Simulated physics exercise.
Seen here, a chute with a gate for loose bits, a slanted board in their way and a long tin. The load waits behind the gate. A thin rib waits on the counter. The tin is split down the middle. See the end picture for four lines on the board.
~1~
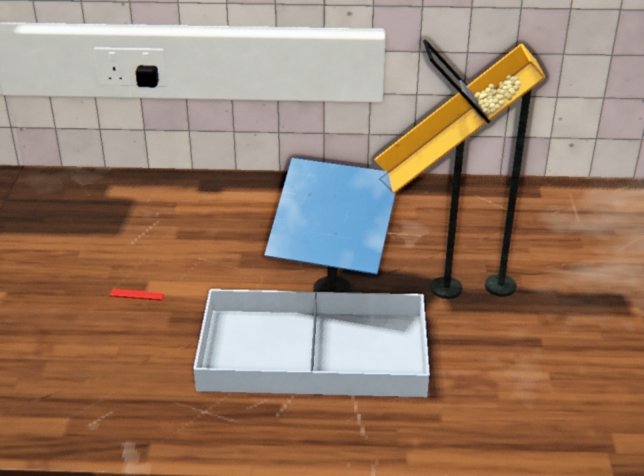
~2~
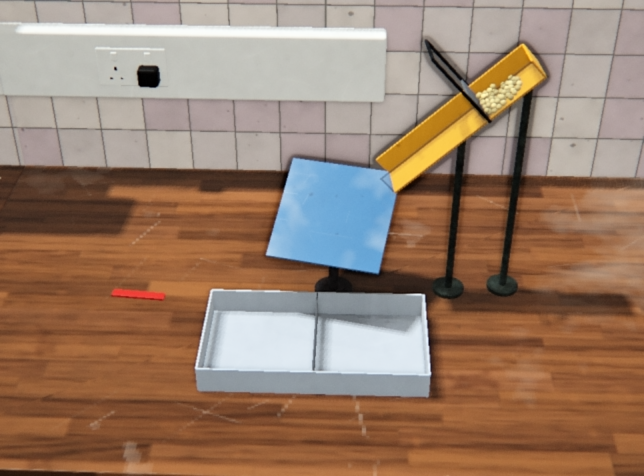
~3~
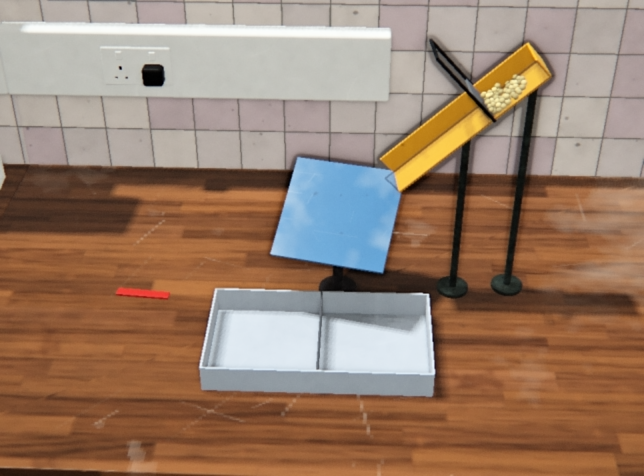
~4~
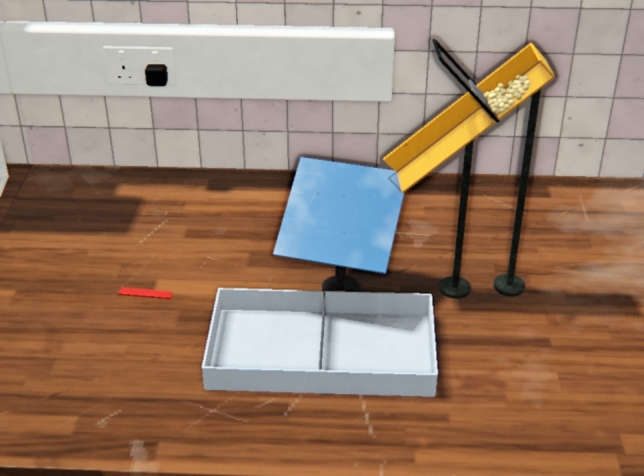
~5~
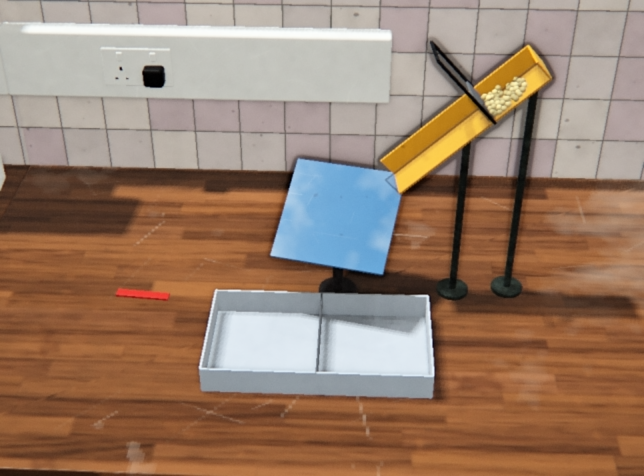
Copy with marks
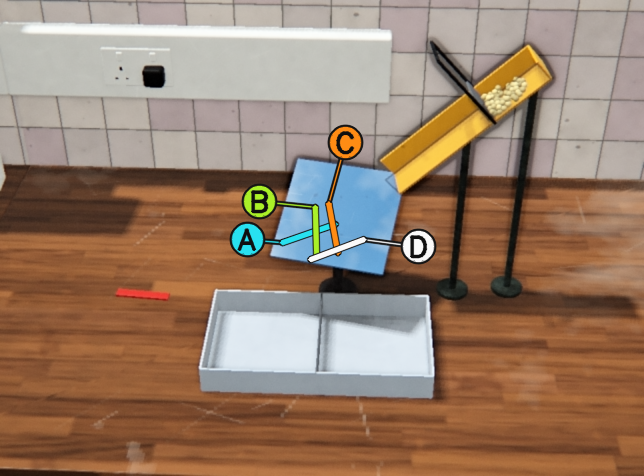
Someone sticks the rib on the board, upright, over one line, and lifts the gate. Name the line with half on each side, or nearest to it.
B is best.
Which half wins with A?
More lands on the left.
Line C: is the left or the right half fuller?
More lands on the right.
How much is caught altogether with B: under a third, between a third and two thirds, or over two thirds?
Line B gives over two thirds.
On the marked copy, line A from (335, 224) to (282, 242); line B from (315, 207) to (316, 257); line C from (328, 203) to (337, 252); line D from (363, 239) to (310, 259).
With A, of what is caught, most in the left half, a small part in the right.
With B, of what is caught, about half in the left half, about half in the right.
With C, of what is caught, a small part in the left half, most in the right.
With D, of what is caught, all in the left half, none in the right.
